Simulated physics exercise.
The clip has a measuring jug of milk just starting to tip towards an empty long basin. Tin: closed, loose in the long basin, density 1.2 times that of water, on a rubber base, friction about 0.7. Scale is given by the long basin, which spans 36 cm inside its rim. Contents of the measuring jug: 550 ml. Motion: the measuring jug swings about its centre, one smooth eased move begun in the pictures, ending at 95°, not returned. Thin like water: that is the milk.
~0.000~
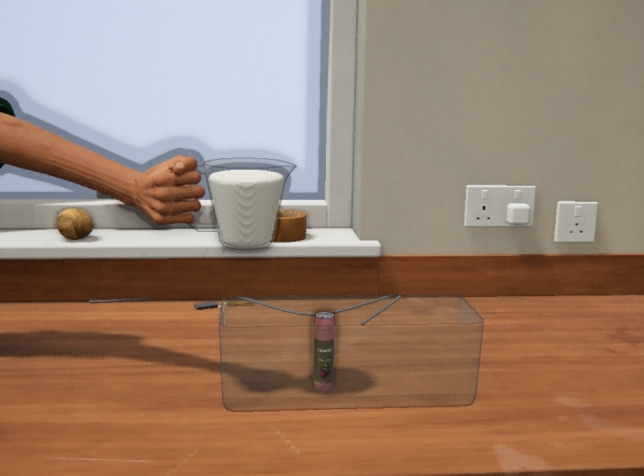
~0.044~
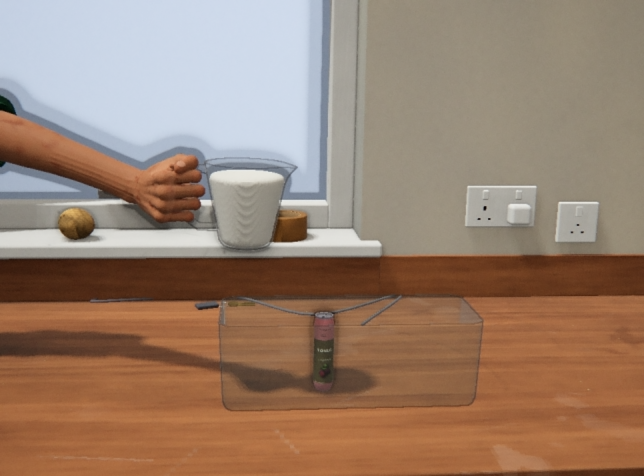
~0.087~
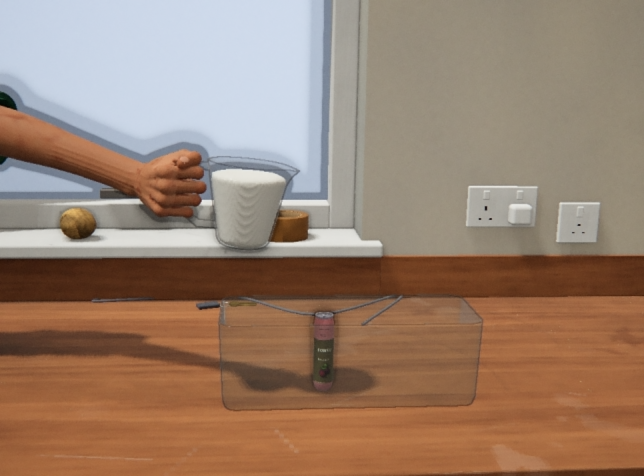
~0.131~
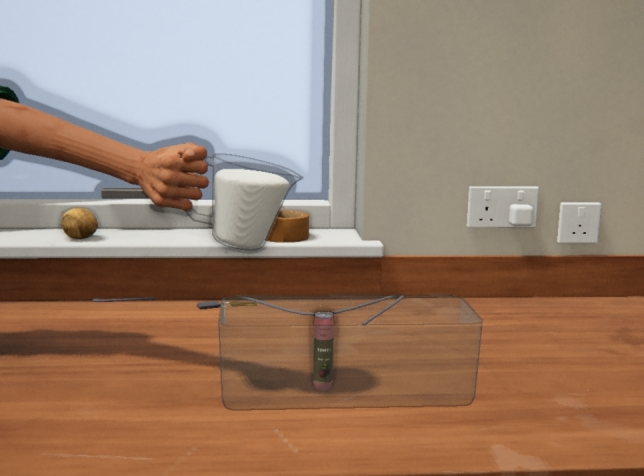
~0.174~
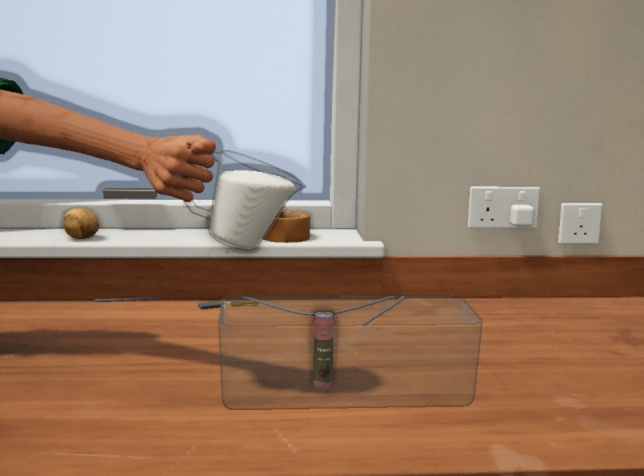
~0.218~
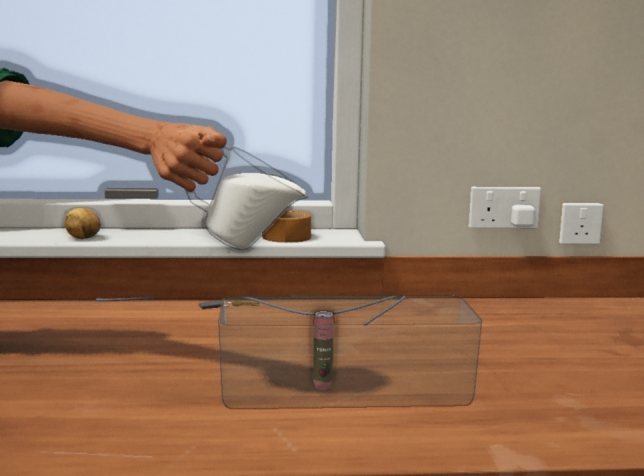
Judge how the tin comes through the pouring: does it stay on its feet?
Yes.
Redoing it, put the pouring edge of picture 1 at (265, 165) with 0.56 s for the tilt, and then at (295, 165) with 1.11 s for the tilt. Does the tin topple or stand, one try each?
The tin overturns the first time and stays vertical the second time.
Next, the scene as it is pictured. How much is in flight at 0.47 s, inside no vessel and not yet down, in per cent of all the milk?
I'd say close to 32 per cent.
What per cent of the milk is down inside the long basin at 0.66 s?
Roughly 68 percent of it.
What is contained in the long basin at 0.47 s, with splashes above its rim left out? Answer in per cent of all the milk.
Near 18 in a hundred.
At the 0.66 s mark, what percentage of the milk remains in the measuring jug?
14 %.
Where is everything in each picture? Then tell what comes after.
The first picture shows tilt 0°; pouring edge (297, 165); surface from (209, 175) to (285, 175); the long basin's rim runs from (221, 313) to (472, 309); the tin's top is at (325, 319).
The second picture shows tilt 1°; pouring edge (298, 166); surface from (209, 175) to (285, 176).
The third picture shows tilt 6°; pouring edge (300, 170); surface from (211, 173) to (286, 178).
The fourth picture shows tilt 12°; pouring edge (304, 176); surface from (215, 172) to (291, 180).
The fifth picture shows tilt 21°; pouring edge (307, 185); surface from (219, 174) to (296, 183).
The sixth picture shows tilt 31°; pouring edge (309, 196); surface from (220, 182) to (305, 188).
After 0.47 s the tilt is 89° and 50 per cent is still to pour; the tin stands where it began.
After 0.66 s the tilt is 95° and 13 per cent is still to pour; the tin stands where it began.
After 0.85 s the tilt is 95° and 2 per cent is still to pour; the tin stands where it began.
After 1.06 s the tilt is 95° and 0 per cent is still to pour; the tin stands where it began.
In the end the tin stands where it began.
